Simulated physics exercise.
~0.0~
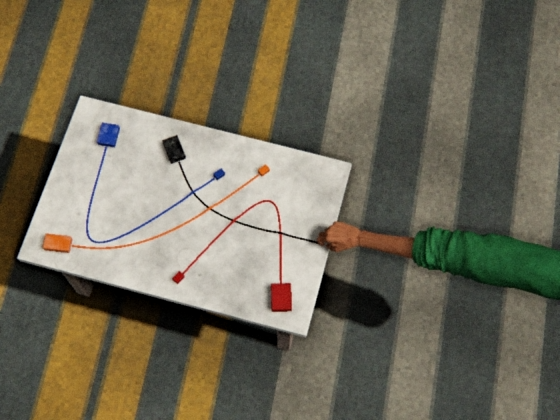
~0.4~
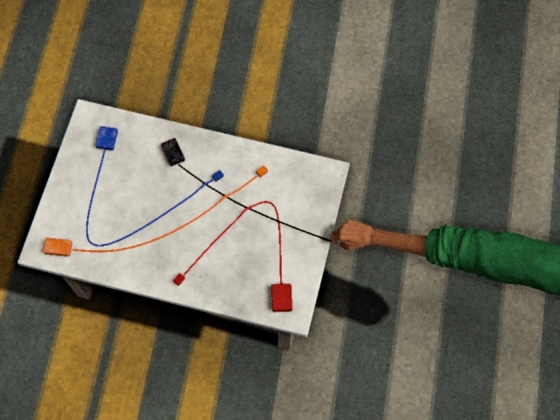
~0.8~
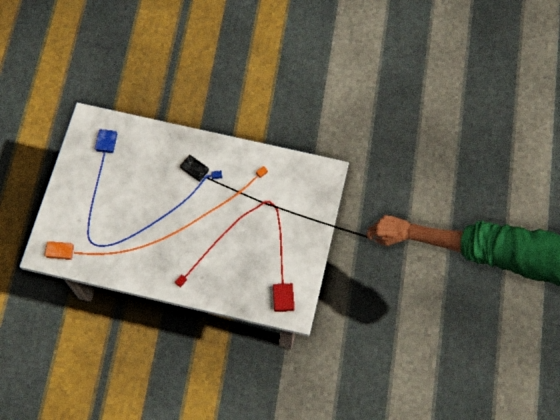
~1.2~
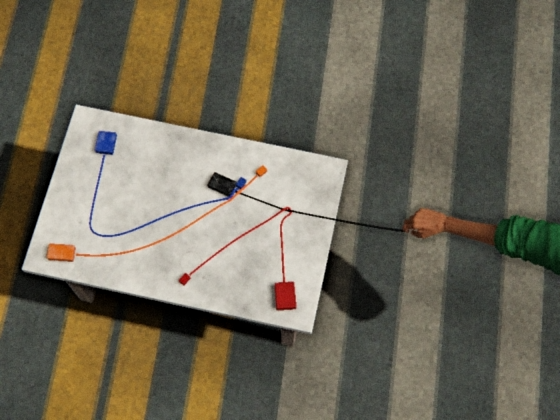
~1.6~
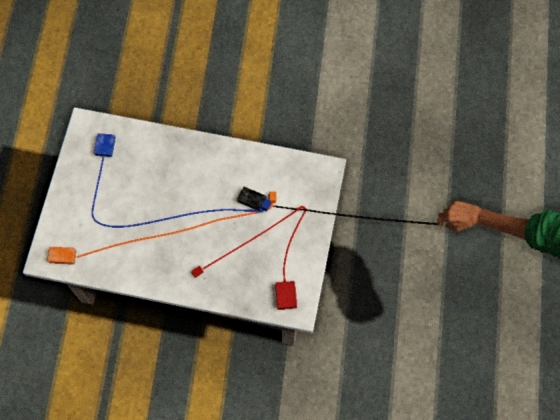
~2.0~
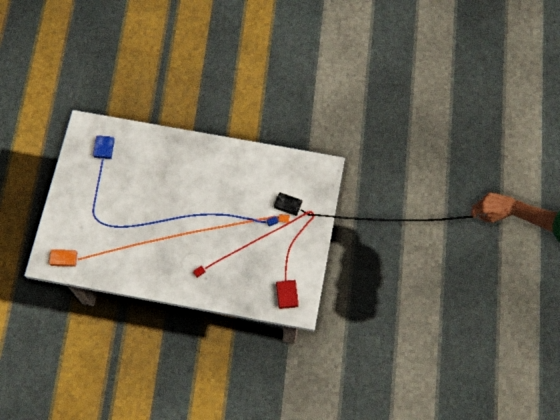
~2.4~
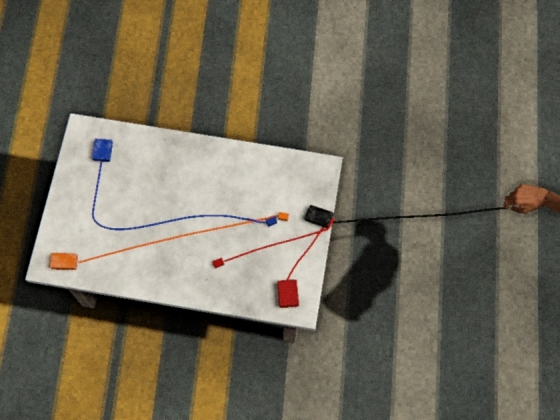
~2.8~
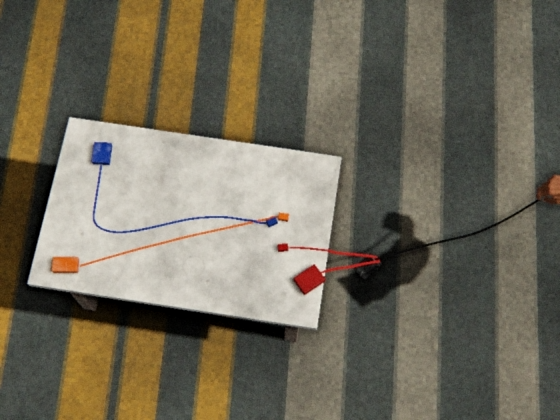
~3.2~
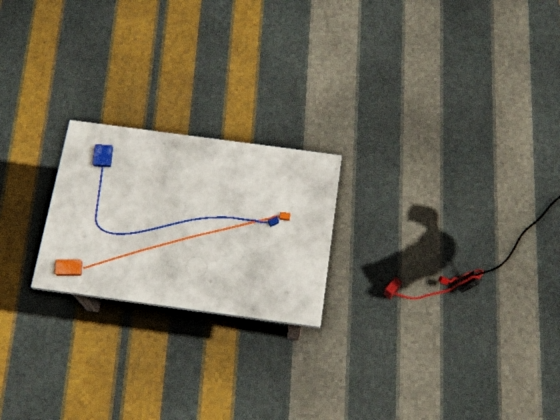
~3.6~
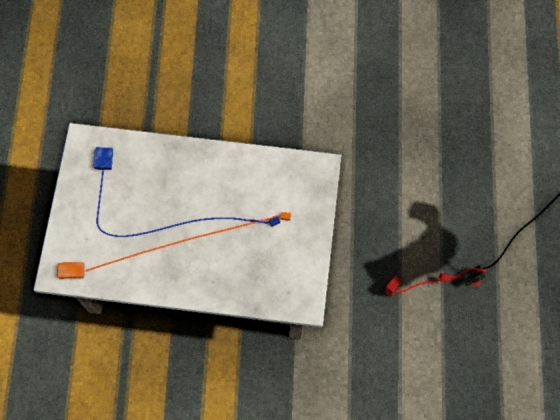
A hand pulls the black lead rightward off the table, dragging the red one over too.
